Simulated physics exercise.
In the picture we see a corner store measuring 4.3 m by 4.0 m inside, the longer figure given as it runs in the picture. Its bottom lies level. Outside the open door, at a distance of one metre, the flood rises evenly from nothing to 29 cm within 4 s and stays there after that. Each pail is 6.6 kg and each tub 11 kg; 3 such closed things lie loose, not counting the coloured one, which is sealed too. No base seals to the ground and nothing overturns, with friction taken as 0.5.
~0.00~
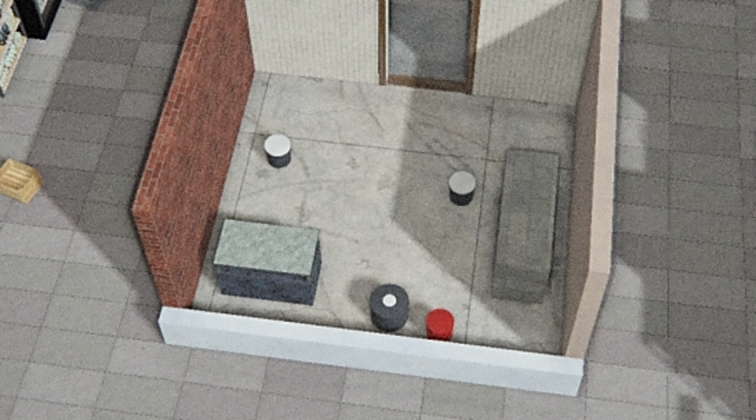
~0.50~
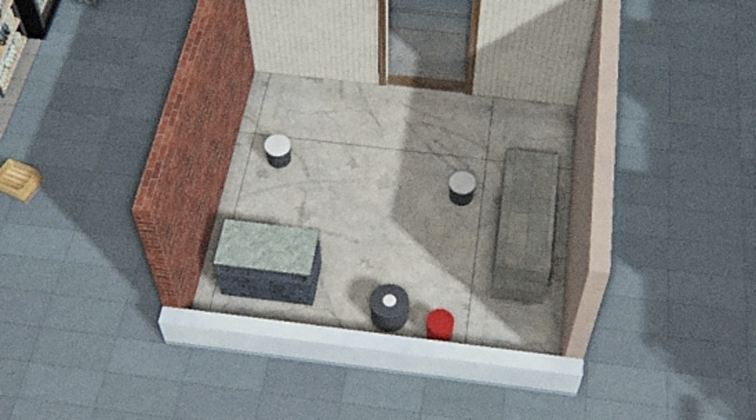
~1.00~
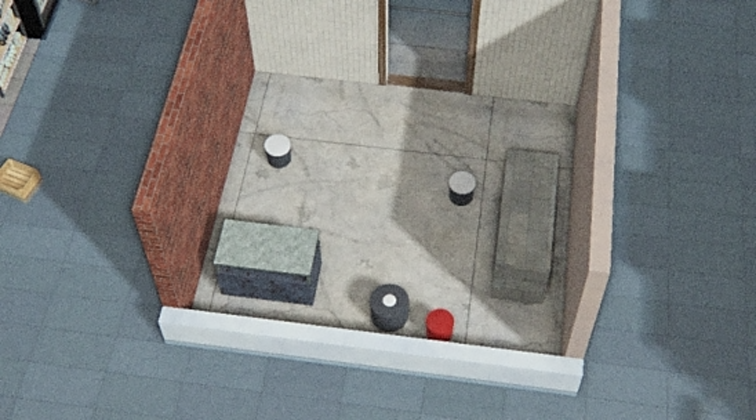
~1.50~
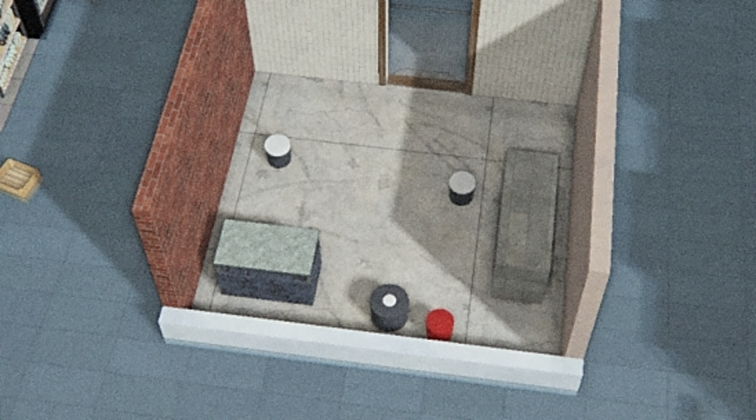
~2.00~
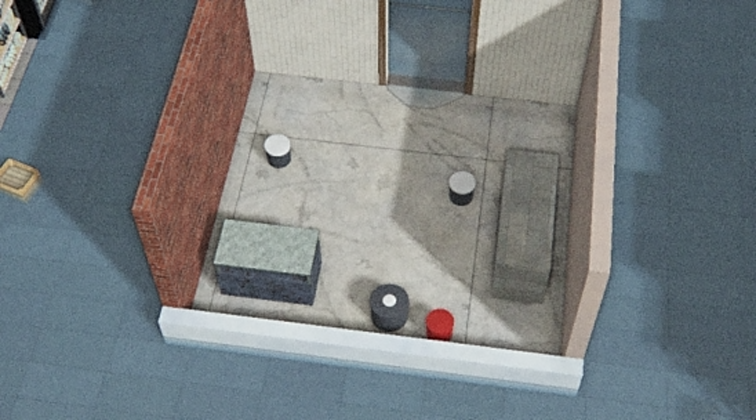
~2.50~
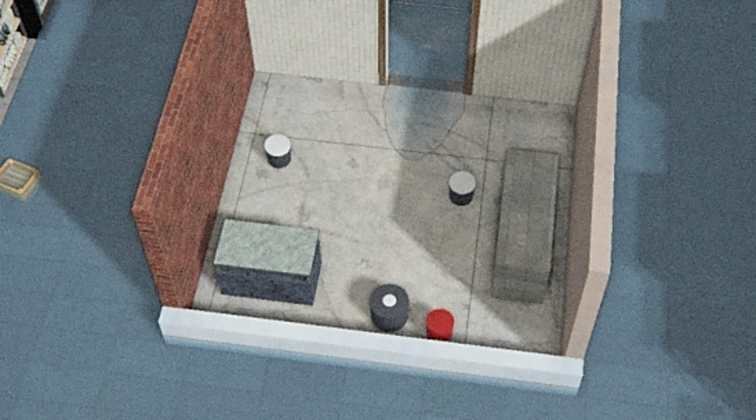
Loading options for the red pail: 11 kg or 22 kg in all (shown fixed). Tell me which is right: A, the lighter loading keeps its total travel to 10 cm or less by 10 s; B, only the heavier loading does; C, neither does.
Statement B is right.
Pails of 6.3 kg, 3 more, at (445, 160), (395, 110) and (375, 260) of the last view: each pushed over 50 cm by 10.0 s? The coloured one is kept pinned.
Taking them in order, the first is beyond the line, the second beyond the line and the third beyond the line.
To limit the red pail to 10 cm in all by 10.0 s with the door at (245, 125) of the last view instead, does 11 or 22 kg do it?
There just the heavier succeeds.
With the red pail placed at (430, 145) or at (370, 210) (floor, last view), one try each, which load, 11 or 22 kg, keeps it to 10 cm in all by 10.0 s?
Trial 1 - no option succeeds; trial 2 - only the upper mass works.
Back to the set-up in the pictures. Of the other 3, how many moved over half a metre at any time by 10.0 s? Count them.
I get 2.
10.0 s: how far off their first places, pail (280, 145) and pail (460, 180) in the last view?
One is off by 0 cm, the other by 200 cm, in the order asked.
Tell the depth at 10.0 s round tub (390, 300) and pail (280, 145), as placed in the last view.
Depth approx. 16 cm / 7 cm.
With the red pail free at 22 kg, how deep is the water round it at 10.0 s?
19 cm, roughly.
After 3.5 s the red pail would be 0 cm from its start with 11 kg and 0 cm from its start with 22 kg; 0 cm of water round it then.
After 4.5 s the red pail would be 0 cm from its start with 11 kg and 0 cm from its start with 22 kg; 1 cm of water round it then.
After 7.0 s the red pail would be 6 cm from its start with 11 kg and 0 cm from its start with 22 kg; 14 cm of water round it then.
After 10.0 s the red pail would be 82 cm from its start with 11 kg and 0 cm from its start with 22 kg; 19 cm of water round it then.
